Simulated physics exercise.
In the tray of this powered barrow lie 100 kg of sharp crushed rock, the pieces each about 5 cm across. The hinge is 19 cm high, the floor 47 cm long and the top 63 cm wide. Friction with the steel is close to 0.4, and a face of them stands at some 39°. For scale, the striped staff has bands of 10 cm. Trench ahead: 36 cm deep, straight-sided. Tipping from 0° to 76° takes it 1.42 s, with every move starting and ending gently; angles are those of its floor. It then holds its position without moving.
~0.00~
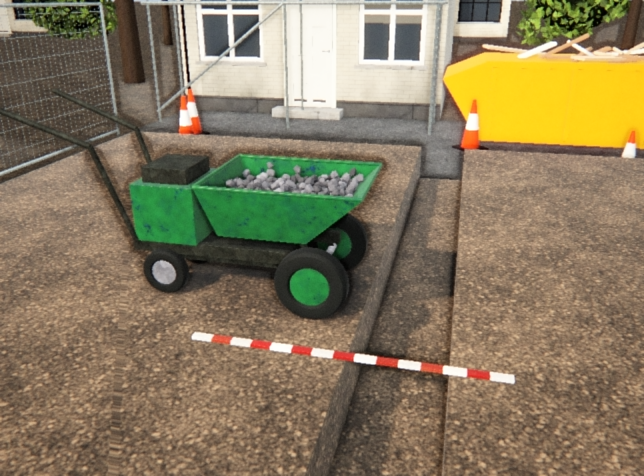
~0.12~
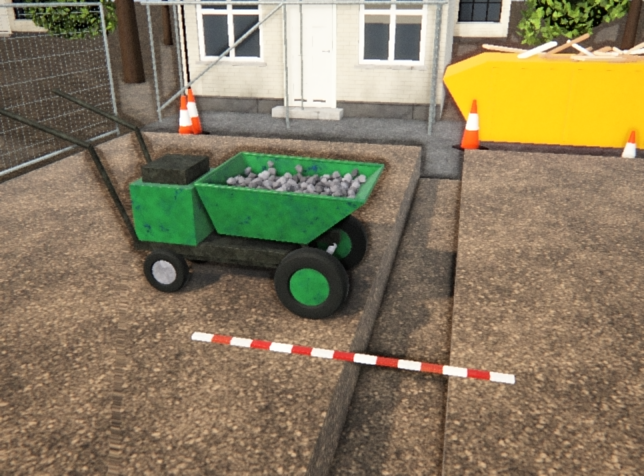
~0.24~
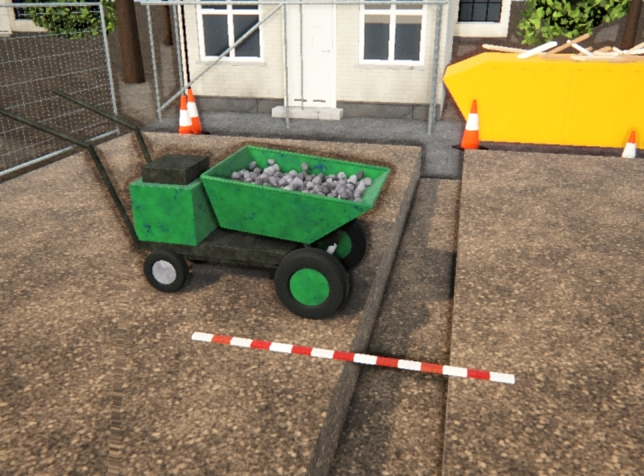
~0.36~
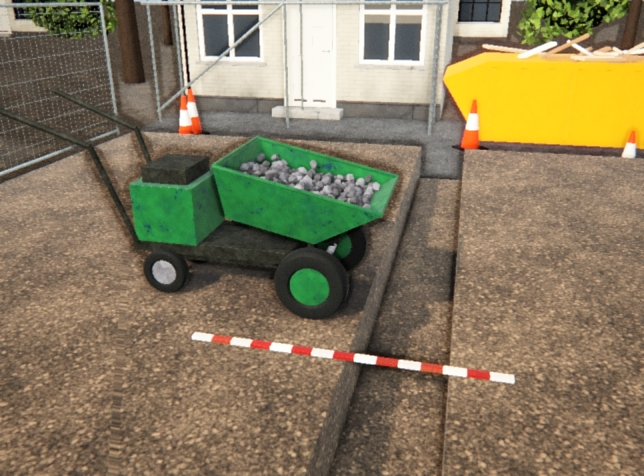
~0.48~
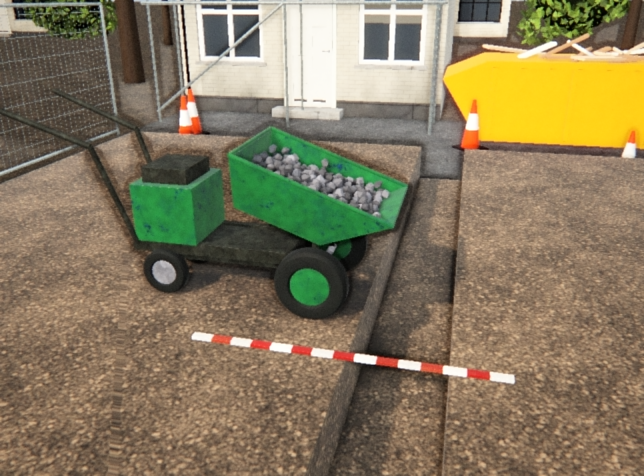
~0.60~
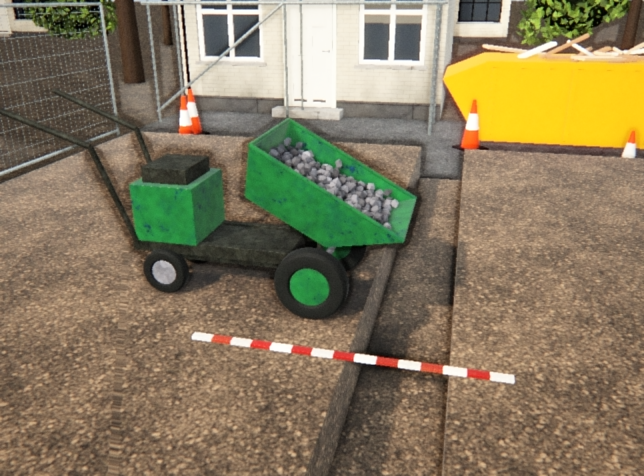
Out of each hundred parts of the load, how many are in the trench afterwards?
About 83 out of 100.
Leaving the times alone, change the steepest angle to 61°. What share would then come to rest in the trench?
It would be close to 70 percent.
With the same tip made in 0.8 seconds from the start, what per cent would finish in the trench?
I'd put it at roughly 75 per cent.
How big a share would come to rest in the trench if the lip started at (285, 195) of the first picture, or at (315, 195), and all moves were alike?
I'd expect close to 75 per cent at the first and 100 per cent at the second.
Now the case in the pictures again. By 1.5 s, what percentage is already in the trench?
About 50 per cent by then.
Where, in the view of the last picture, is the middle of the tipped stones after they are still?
Centre estimate: Around (429, 349).
After 1.1 s the floor is at 64°; 100 % in the tray; the foremost stones are at (424, 278).
After 1.5 s the floor is at 76°; 41 % in the tray, 48 % in the trench, 11 % past the trench; the foremost stones are at (493, 311).
After 1.9 s the floor is at 76°; 4 % in the tray, 78 % in the trench, 18 % past the trench; the foremost stones are at (543, 315).
After 3.8 s the floor is at 76°; 0 % in the tray, 83 % in the trench, 17 % past the trench; the foremost stones are at (553, 318).
